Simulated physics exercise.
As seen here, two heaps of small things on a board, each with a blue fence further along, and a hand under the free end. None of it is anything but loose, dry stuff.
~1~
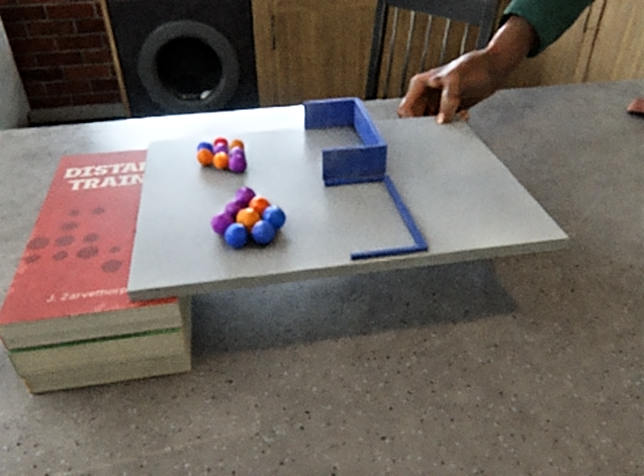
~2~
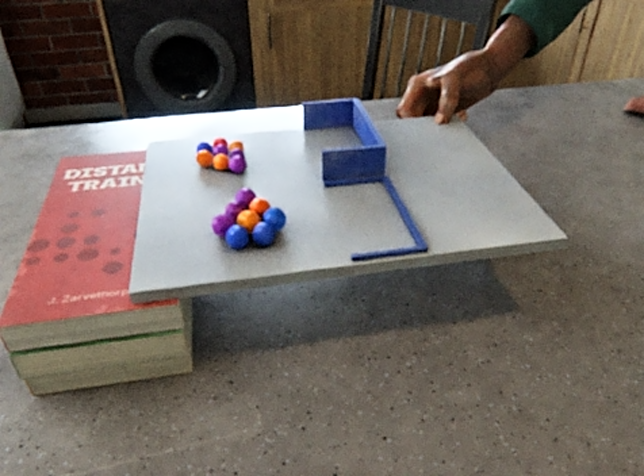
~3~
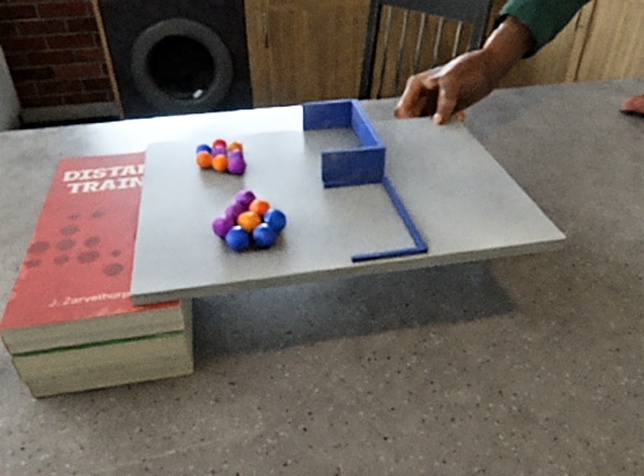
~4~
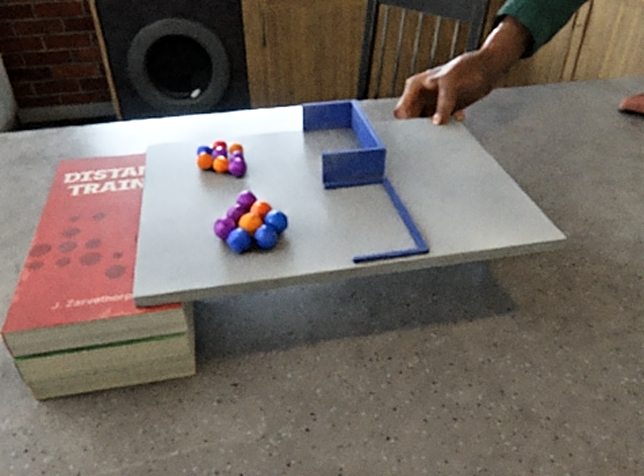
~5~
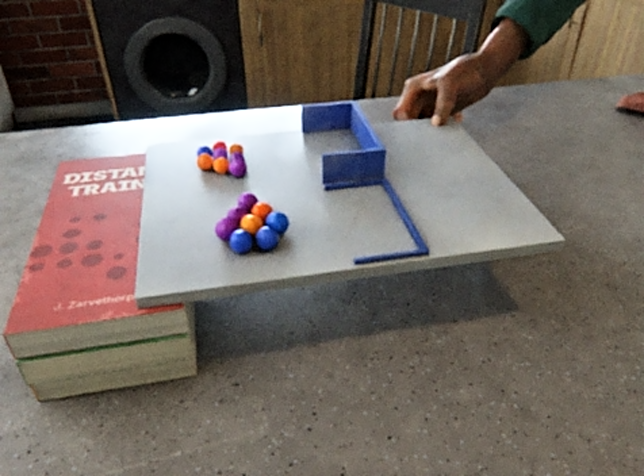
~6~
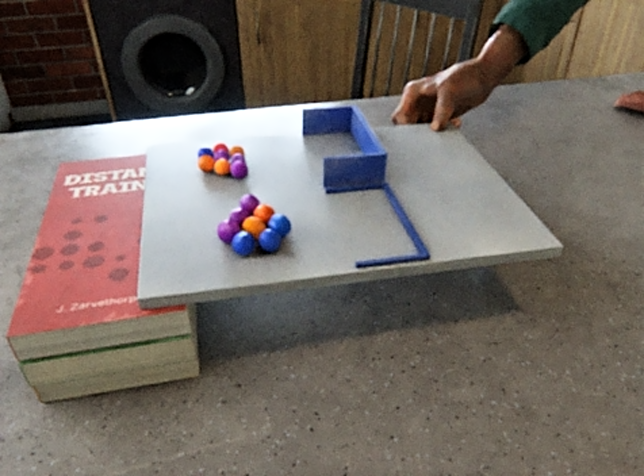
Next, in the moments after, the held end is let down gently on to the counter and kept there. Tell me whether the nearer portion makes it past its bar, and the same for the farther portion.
Here the nearer portion makes it past; the farther portion does not get past.
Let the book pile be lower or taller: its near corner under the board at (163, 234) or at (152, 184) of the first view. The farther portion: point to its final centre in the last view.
Centre at rest: First case roughly (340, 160), second case roughly (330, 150).
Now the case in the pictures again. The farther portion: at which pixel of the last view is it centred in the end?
When nothing moves any more, the middle sits at roughly (355, 184) in the last picture.
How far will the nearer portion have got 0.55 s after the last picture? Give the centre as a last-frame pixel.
About (340, 243) in the last view.
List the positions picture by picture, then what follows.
Held end of the board at (551, 238), level; book pile at (112, 228), about a quarter as high as the board is long; nearer portion at (249, 221), a few gumballs; farther portion at (221, 152), a few gumballs; nearer bar at (403, 210), much lower than a piece; farther bar at (369, 134), taller than the pieces, in the first picture.
Held end of the board at (550, 238), level; farther portion at (221, 153), in the second picture.
Held end of the board at (549, 238), level; nearer portion at (249, 224), in the third picture.
Held end of the board at (549, 238), level; farther portion at (221, 156), in the fourth picture.
Held end of the board at (548, 240), level; nearer portion at (252, 226), in the fifth picture.
Held end of the board at (546, 246), down by 2°; book pile at (115, 235); nearer portion at (254, 228), not moving; farther portion at (222, 158), not moving; nearer bar at (404, 218); farther bar at (367, 141), in the sixth picture.
Then, 0.24 s after the last picture, board sloping at 6°; nearer portion where it was; farther portion where it was.
Then, 0.55 s after the last picture, board sloping at 13°; nearer portion on its way down; farther portion on its way down.
Then, 0.88 s after the last picture, board resting at 15°; nearer portion all past its bar; farther portion has reached its bar.
By the end, board resting at 15°; nearer portion all past its bar; farther portion gathered behind its bar.
